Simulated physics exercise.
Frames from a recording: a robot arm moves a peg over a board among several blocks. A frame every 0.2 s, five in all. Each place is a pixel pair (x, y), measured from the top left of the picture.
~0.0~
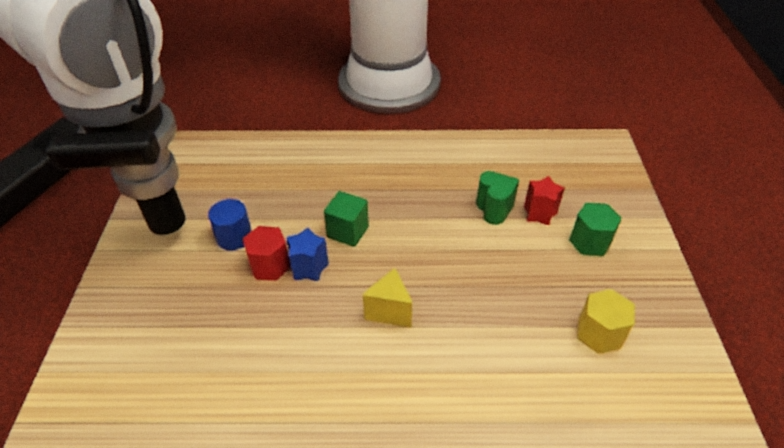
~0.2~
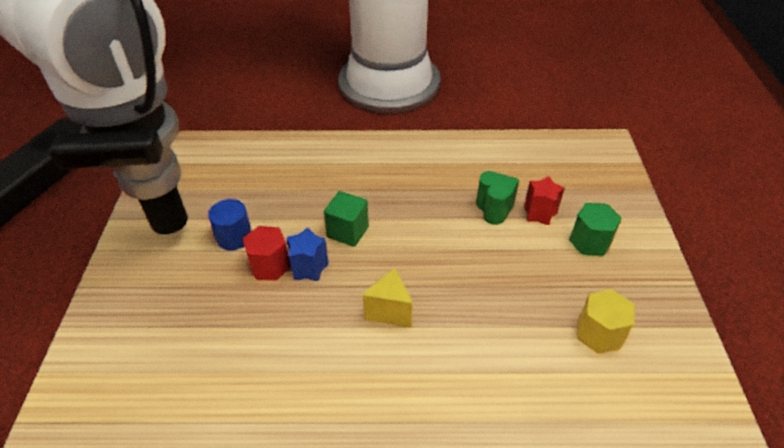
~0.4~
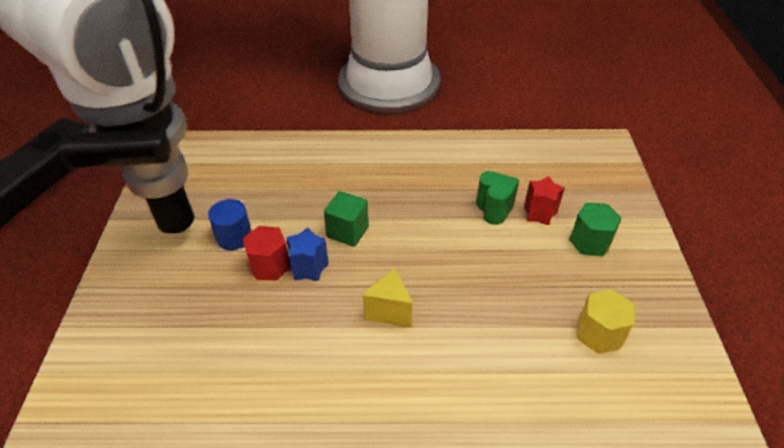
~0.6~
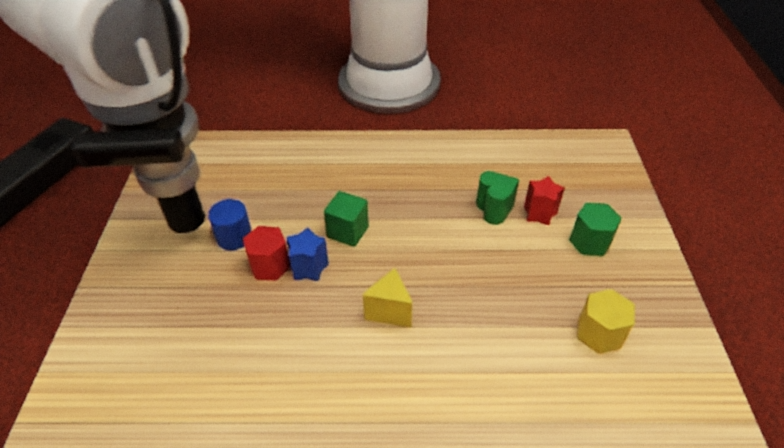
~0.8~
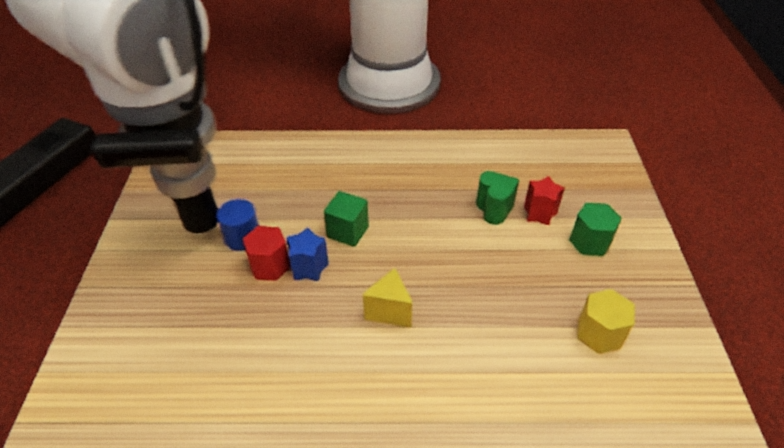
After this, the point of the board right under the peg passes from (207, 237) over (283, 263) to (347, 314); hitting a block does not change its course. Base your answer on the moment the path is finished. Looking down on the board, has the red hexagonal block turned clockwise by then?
That would be a yes.
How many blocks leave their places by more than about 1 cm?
Three or more blocks.
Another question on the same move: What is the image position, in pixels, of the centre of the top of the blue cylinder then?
Final place: (302, 214).
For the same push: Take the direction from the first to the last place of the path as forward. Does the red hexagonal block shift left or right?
Picture yourself facing from the start of the path to its end: The red hexagonal block moves off to your right.
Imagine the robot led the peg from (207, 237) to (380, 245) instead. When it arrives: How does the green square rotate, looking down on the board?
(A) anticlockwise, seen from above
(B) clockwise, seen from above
The correct letter is A.
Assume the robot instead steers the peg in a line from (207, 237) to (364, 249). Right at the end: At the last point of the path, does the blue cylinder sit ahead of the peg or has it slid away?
Still being pushed.
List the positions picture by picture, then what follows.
The first frame shows peg's lower end (167, 222); blue cylinder (227, 211); red hexagonal block (264, 240); blue star block (305, 242); yellow triangular block (390, 288).
The second frame shows peg (170, 222); blocks still.
The third frame shows peg (176, 221); blocks still.
The fourth frame shows peg (187, 220); blocks still.
The fifth frame shows peg (202, 221); blue cylinder (235, 212); red hexagonal block (264, 240); blue star block (305, 242); yellow triangular block (390, 288).
The first path, step by step. One third of the way, peg (256, 235); blue cylinder (289, 212); red hexagonal block (276, 247); blue star block (312, 244).
Two thirds of the way, peg (301, 264); blue cylinder (302, 214); red hexagonal block (320, 281), turned 20° clockwise; blue star block (341, 252), turned 40° anticlockwise.
At the end, peg (346, 298); blue cylinder (302, 214); red hexagonal block (359, 323), turned 45° clockwise; blue star block (359, 260), turned 120° anticlockwise; yellow triangular block (394, 289), turned 15° anticlockwise.
